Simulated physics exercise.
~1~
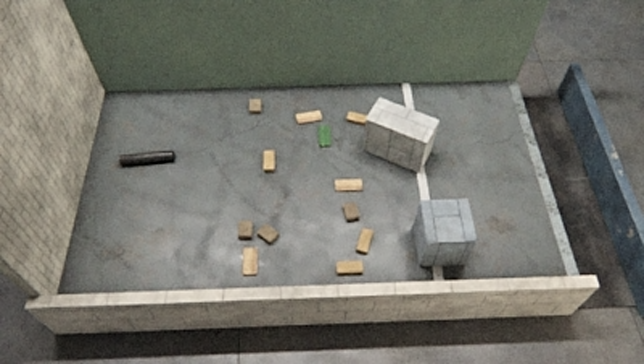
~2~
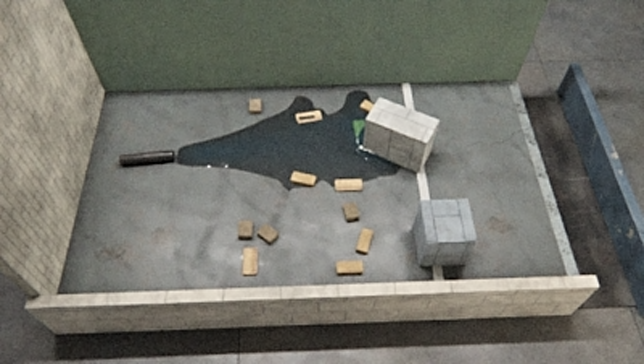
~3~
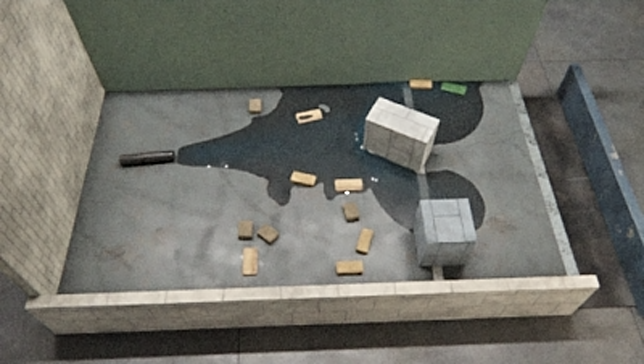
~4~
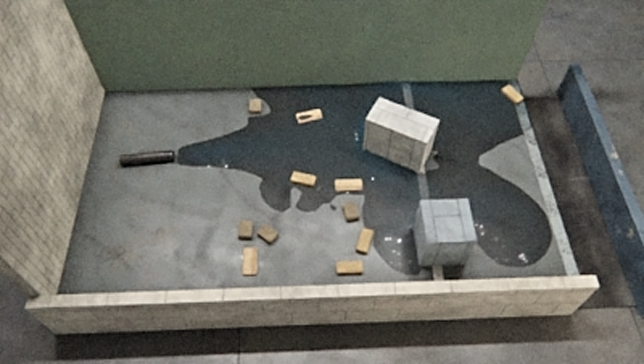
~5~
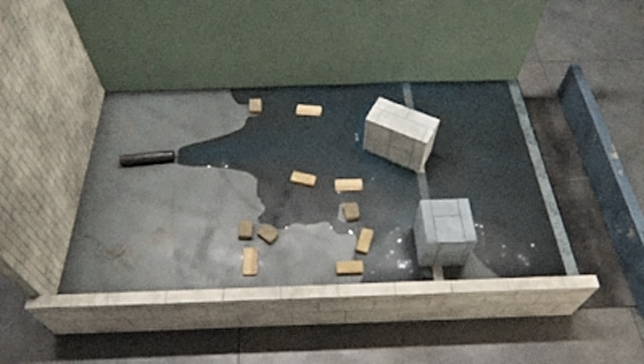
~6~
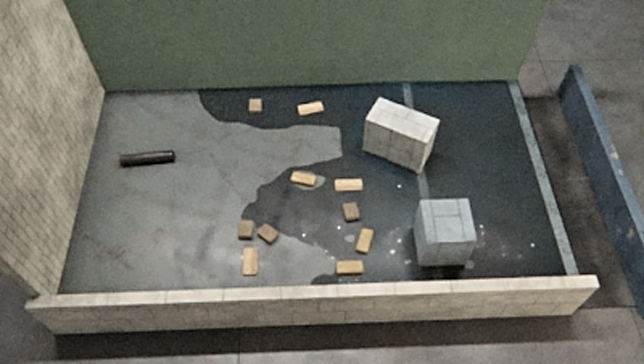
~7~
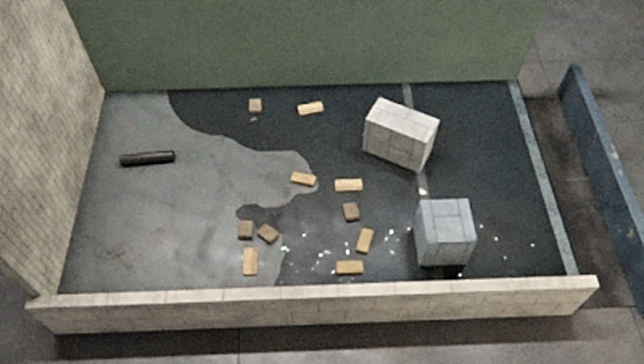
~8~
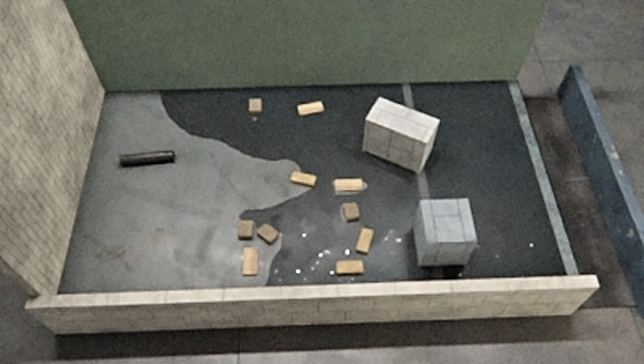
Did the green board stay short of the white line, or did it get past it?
The green board got past the white line, carried to the right by the water.
